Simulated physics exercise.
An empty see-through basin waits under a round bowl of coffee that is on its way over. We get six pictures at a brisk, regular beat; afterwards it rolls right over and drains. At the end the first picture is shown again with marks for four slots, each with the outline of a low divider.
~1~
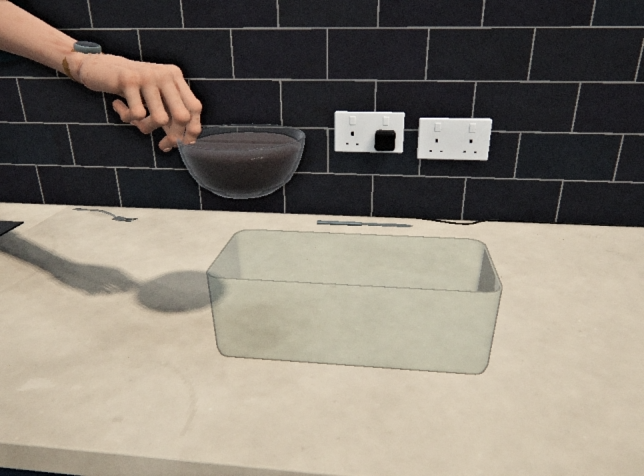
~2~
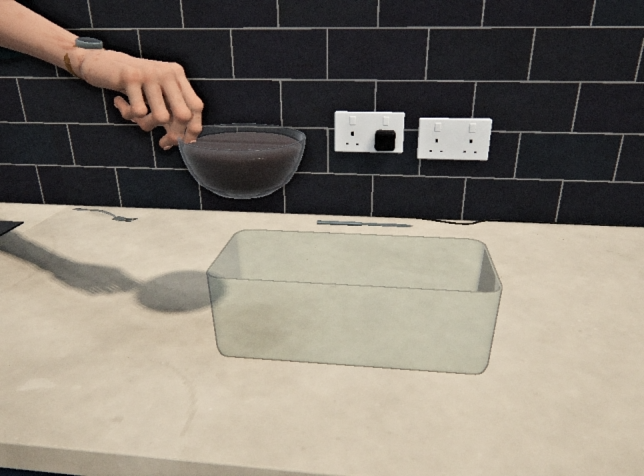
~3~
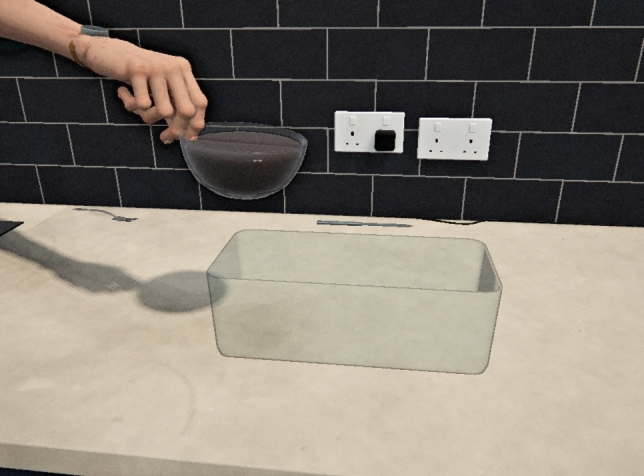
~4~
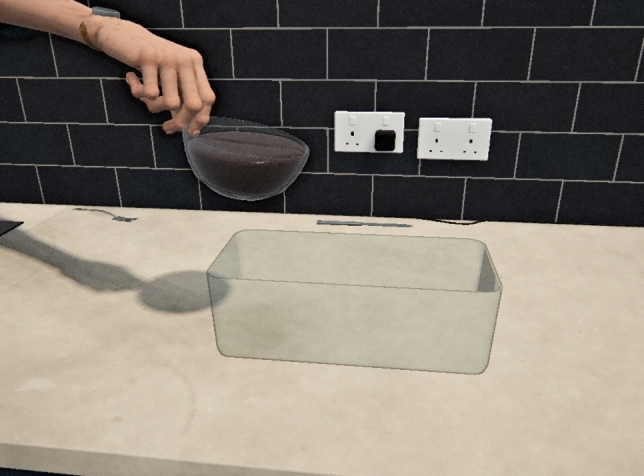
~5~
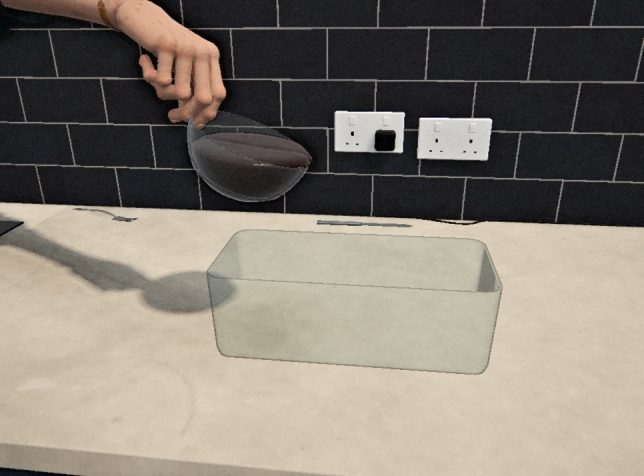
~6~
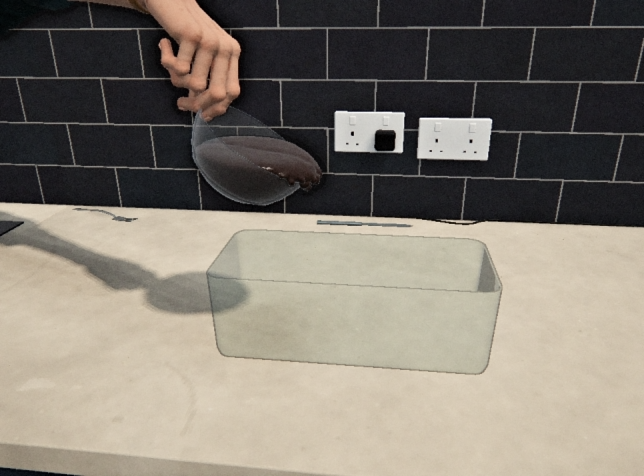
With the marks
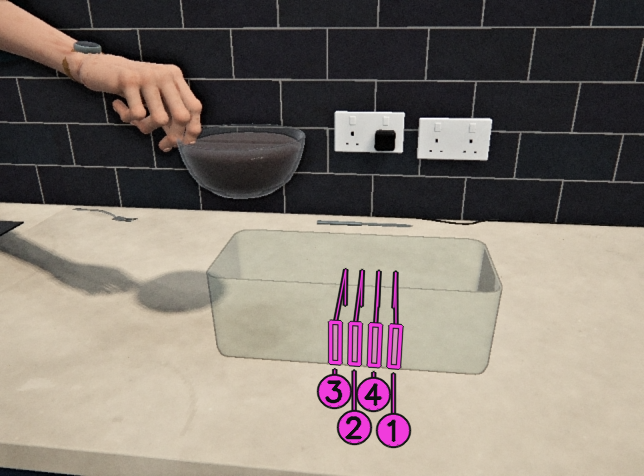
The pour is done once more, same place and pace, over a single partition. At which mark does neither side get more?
3 works best here.
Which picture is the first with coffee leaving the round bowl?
Picture 5.
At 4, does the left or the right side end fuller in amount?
More ends on the left.
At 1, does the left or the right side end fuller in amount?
The left side.
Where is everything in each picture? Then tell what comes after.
In the first frame, upright, lip at (301, 136); basin from (218, 351) to (487, 370); nothing has left yet.
In the second frame, upright, lip at (302, 138); nothing has left yet.
In the third frame, tipped about 6°, lip at (304, 143); nothing has left yet.
In the fourth frame, tipped about 14°, lip at (306, 152); nothing has left yet.
In the fifth frame, tipped about 24°, lip at (307, 163); coffee is over the lip, down to (307, 163).
In the sixth frame, tipped about 35°, lip at (306, 175); coffee is over the lip, down to (309, 185).
In magenta, 1 at (393, 374); 2 at (354, 371); 3 at (334, 369); 4 at (373, 372).
Choosing 1, about 90 % ends left of the wall and 7 % right of it; 3 % is lost outside.
Choosing 2, about 76 % ends left of the wall and 19 % right of it; 4 % is lost outside.
Choosing 3, about 47 % ends left of the wall and 52 % right of it.
Choosing 4, about 93 % ends left of the wall and 4 % right of it; 3 % is lost outside.
